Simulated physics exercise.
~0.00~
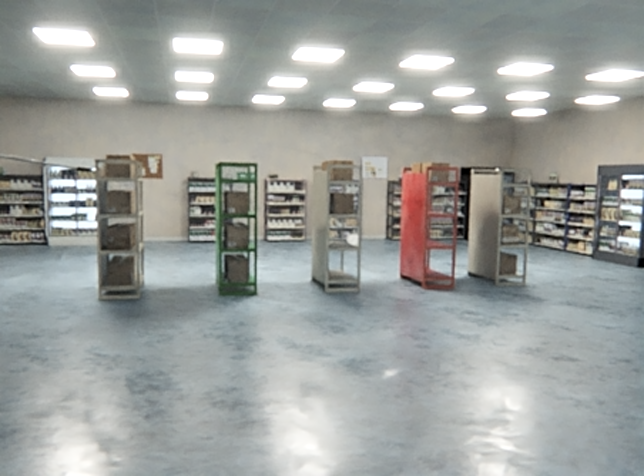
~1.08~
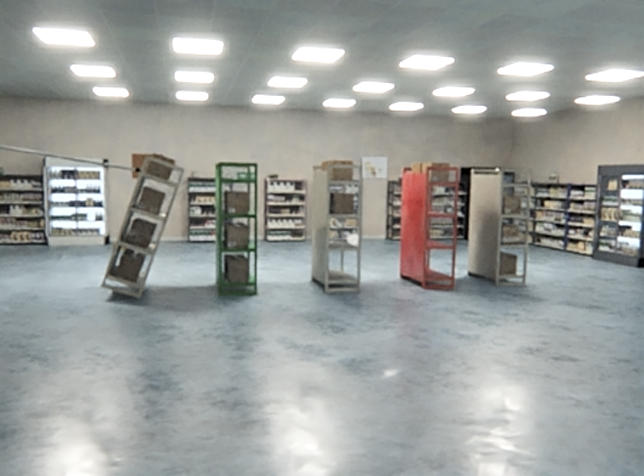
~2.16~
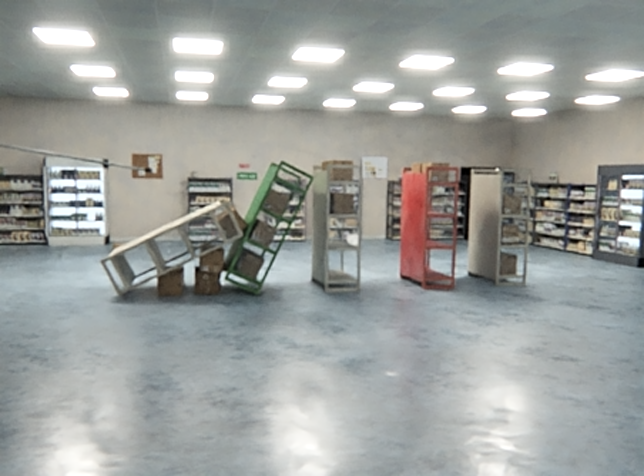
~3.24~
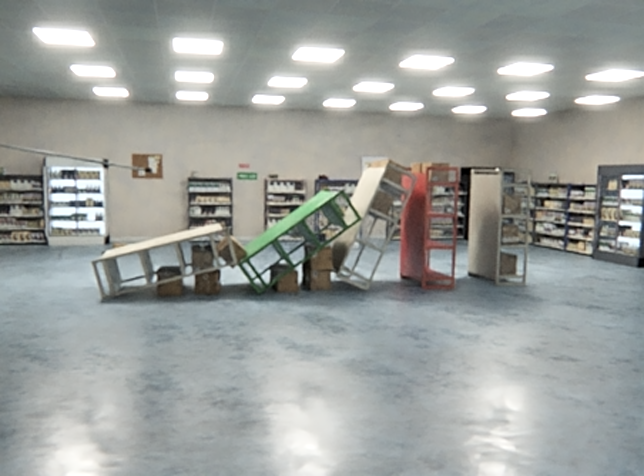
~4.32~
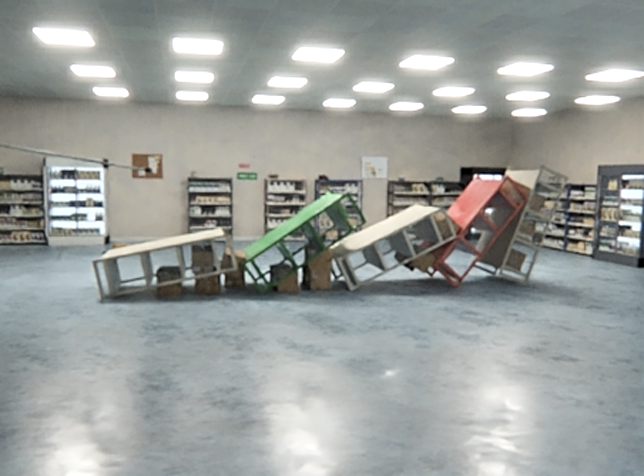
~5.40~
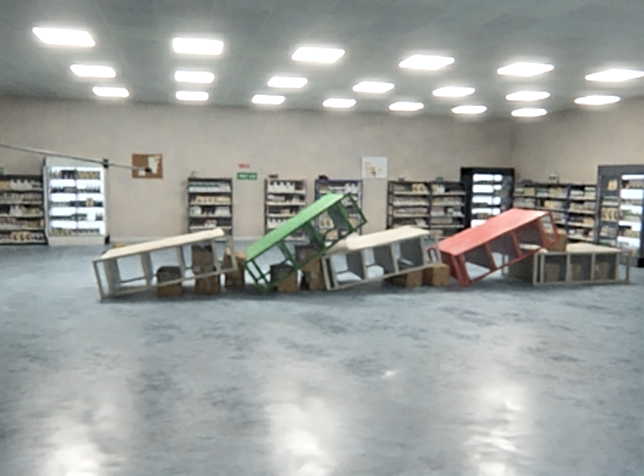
Five shelving racks topple rightward one after another, spilling cartons, until none stands upright.
